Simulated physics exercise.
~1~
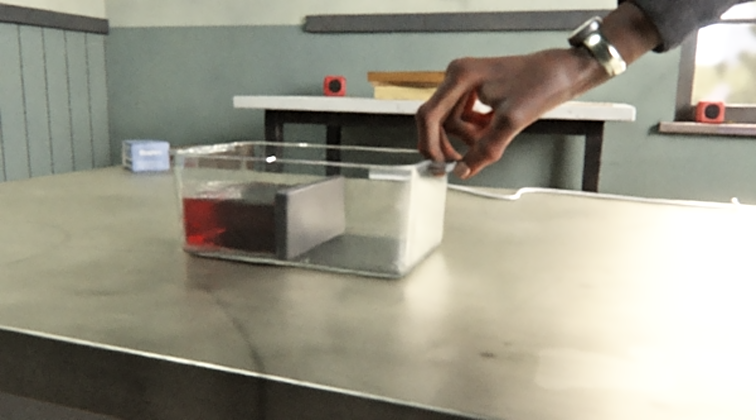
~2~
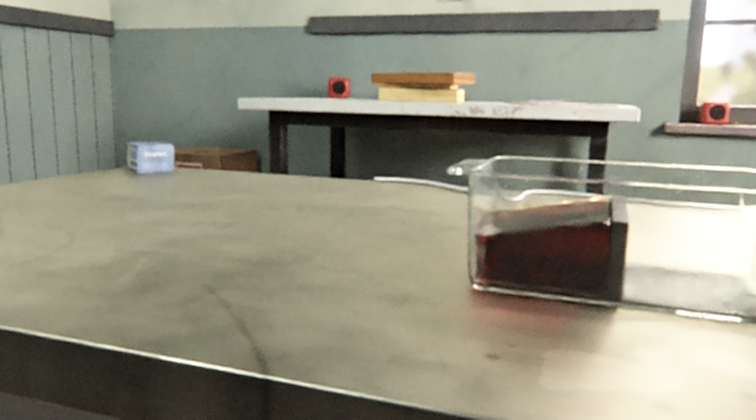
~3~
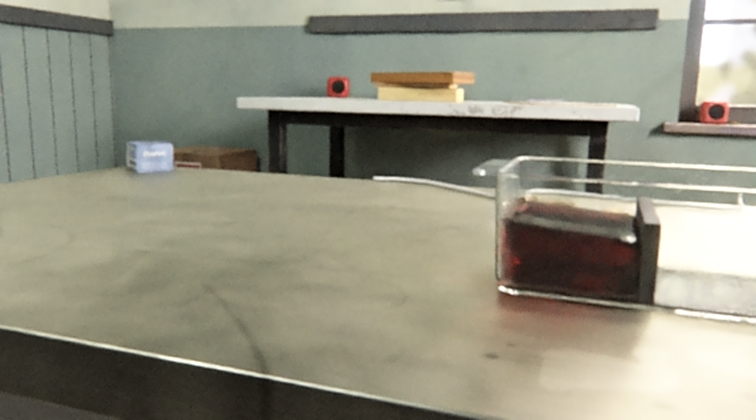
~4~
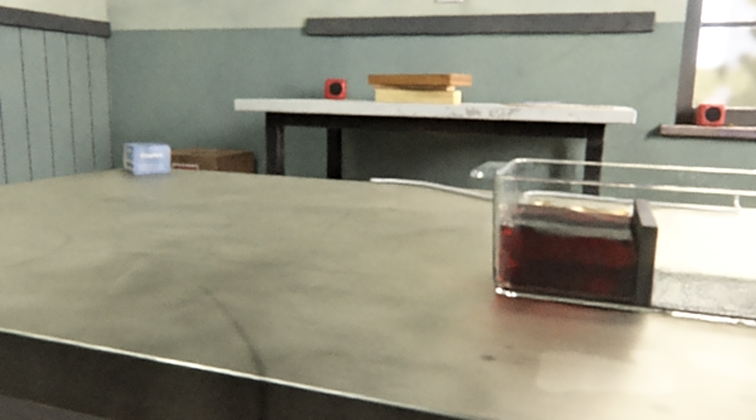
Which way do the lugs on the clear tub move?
The lugs move to the right, along with the tub.
